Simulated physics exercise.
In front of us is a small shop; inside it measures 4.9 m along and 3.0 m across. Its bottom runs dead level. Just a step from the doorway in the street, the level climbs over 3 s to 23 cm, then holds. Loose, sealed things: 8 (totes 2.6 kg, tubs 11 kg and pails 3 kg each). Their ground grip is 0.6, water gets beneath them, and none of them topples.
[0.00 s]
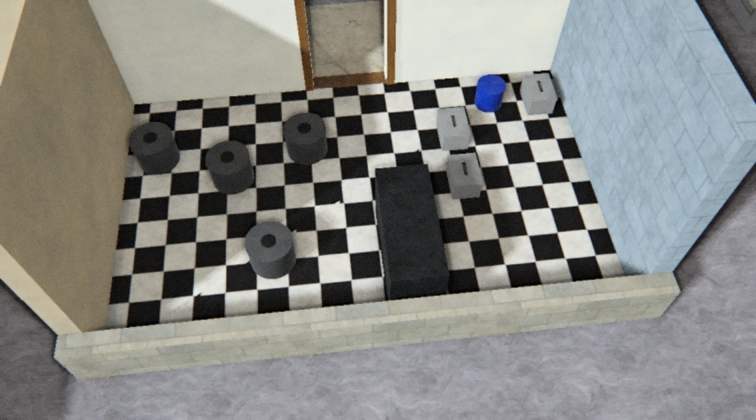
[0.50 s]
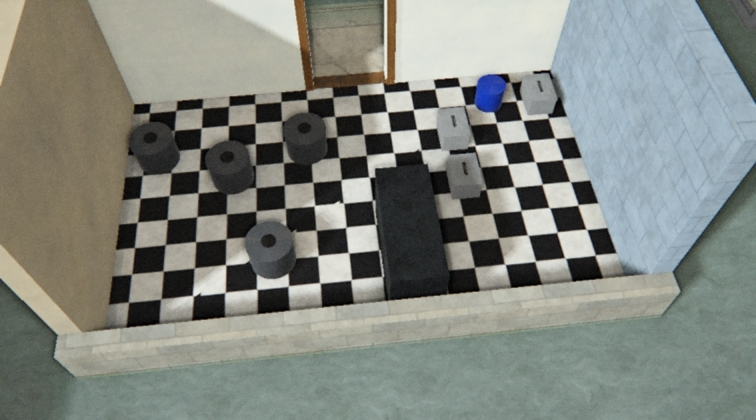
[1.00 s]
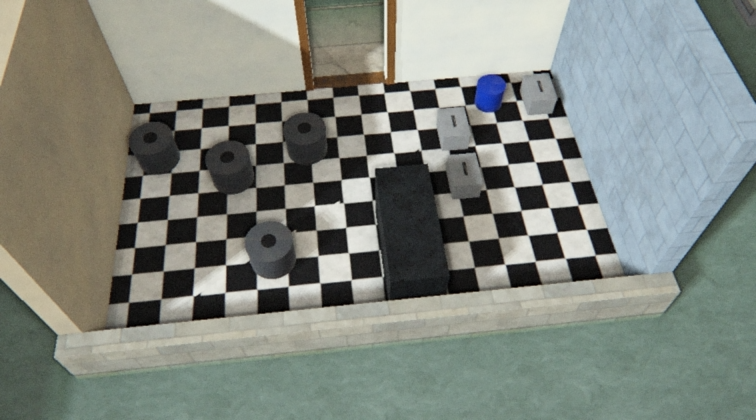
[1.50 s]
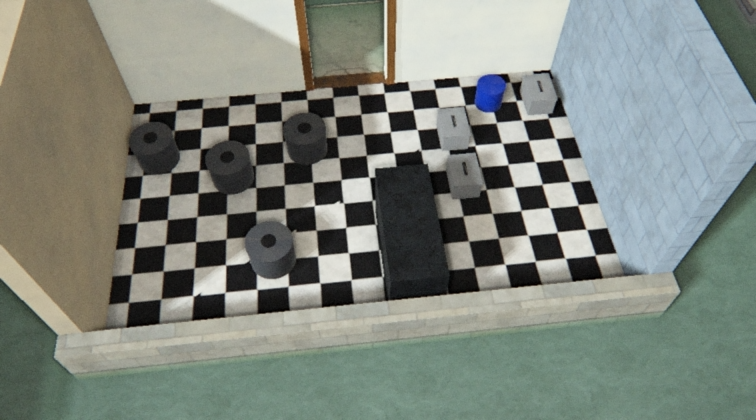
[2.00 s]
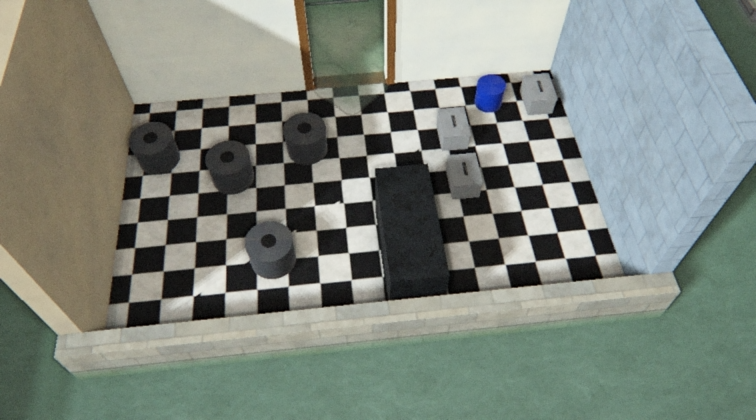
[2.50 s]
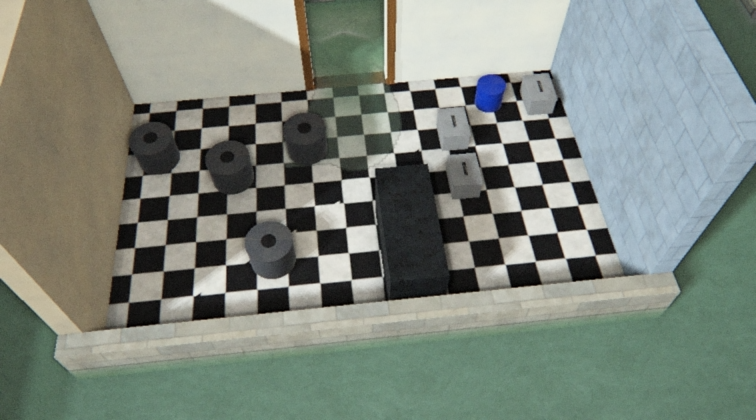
Greenish water rises around a small shop, then spreads through the doorway onto the checkered floor.
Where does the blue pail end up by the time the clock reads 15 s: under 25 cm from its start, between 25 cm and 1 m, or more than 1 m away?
Distance covered: Moderate.
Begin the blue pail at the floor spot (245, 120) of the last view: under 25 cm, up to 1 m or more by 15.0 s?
It ends far away.
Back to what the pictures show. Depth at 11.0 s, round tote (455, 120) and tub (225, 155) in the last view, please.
I'd put it at 3 cm and 6 cm respectively.
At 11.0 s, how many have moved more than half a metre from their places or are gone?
5.
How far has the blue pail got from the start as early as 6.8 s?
Around 0 centimetres.
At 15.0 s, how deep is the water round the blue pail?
Roughly 10 cm deep.
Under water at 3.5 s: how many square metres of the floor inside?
At that time the wet patch spans about 4.0 m2.
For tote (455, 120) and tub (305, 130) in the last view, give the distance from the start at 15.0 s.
100 cm and 100 cm respectively.
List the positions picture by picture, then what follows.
The blue pail at (491, 84), on the bottom; water covers 0.0 m2; 0 of 8 have shifted, in the first frame.
The blue pail at (491, 84), on the bottom; water covers 0.0 m2; 0 of 8 have shifted, in the second frame.
The blue pail at (491, 84), on the bottom; water covers 0.0 m2; 0 of 8 have shifted, in the third frame.
The blue pail at (491, 84), on the bottom; water covers 0.0 m2; 0 of 8 have shifted, in the fourth frame.
The blue pail at (491, 84), on the bottom; water covers 0.2 m2; 0 of 8 have shifted, in the fifth frame.
The blue pail at (491, 84) rests on the ground; water covers 1.0 m2; 0 of 8 have shifted, in the sixth frame.
After 3.5 s the blue pail is near (491, 84), 0.0 m from its start, aground; 0 afloat.
After 6.8 s the blue pail is near (491, 84), 0.0 m from its start, aground; 1 afloat.
After 11.0 s the blue pail is near (431, 101), 0.7 m from its start, afloat; 7 afloat.
After 15.0 s the blue pail is near (549, 85), 0.6 m from its start, afloat; 8 afloat.
